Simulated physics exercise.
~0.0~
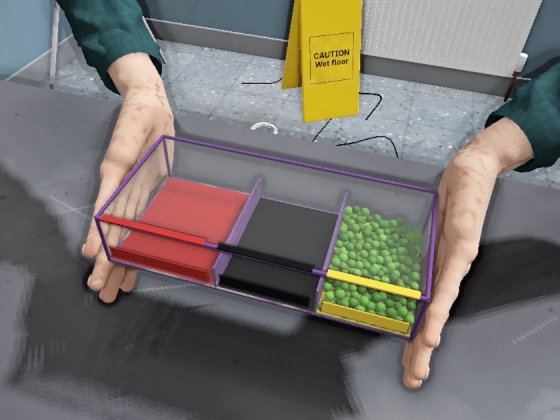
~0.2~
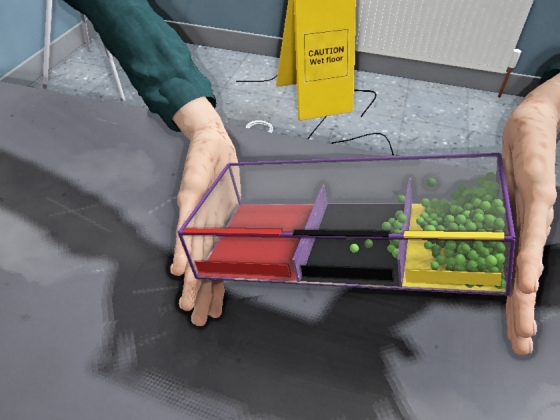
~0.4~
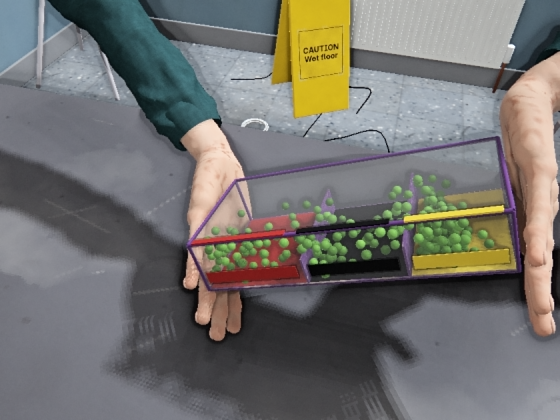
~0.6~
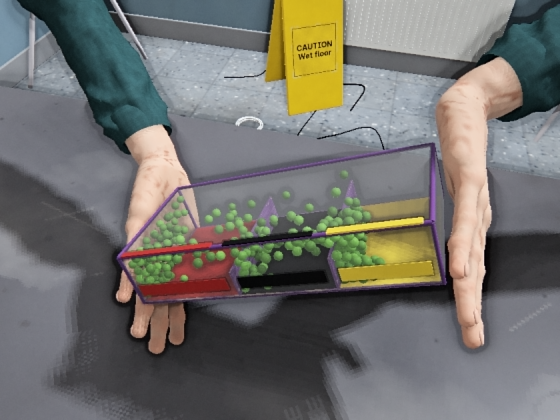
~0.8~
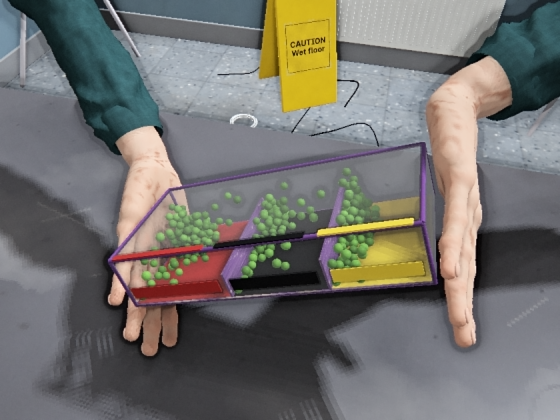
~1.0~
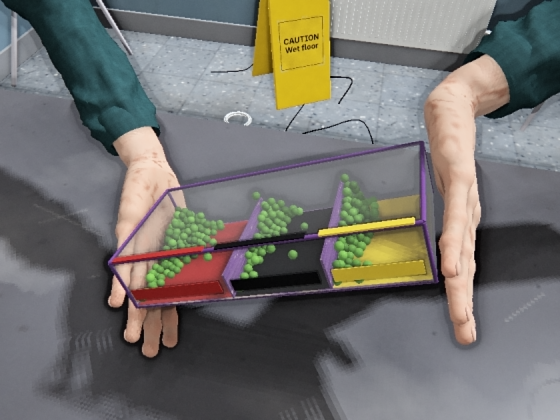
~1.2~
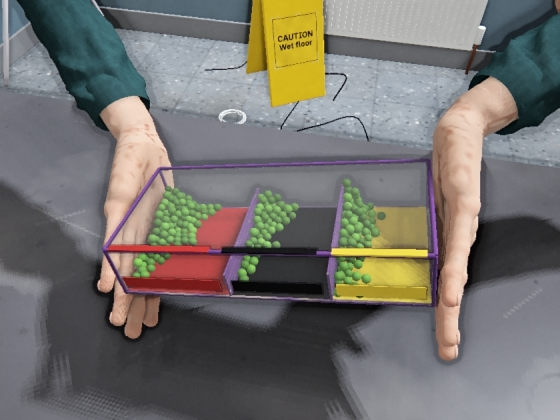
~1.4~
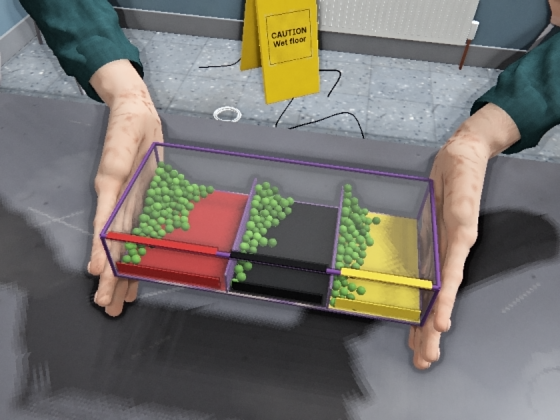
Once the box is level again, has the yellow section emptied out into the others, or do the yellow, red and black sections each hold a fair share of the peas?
The yellow, red and black sections each hold a fair share of the peas. Many have moved left out of the yellow section, but a good group stays there.
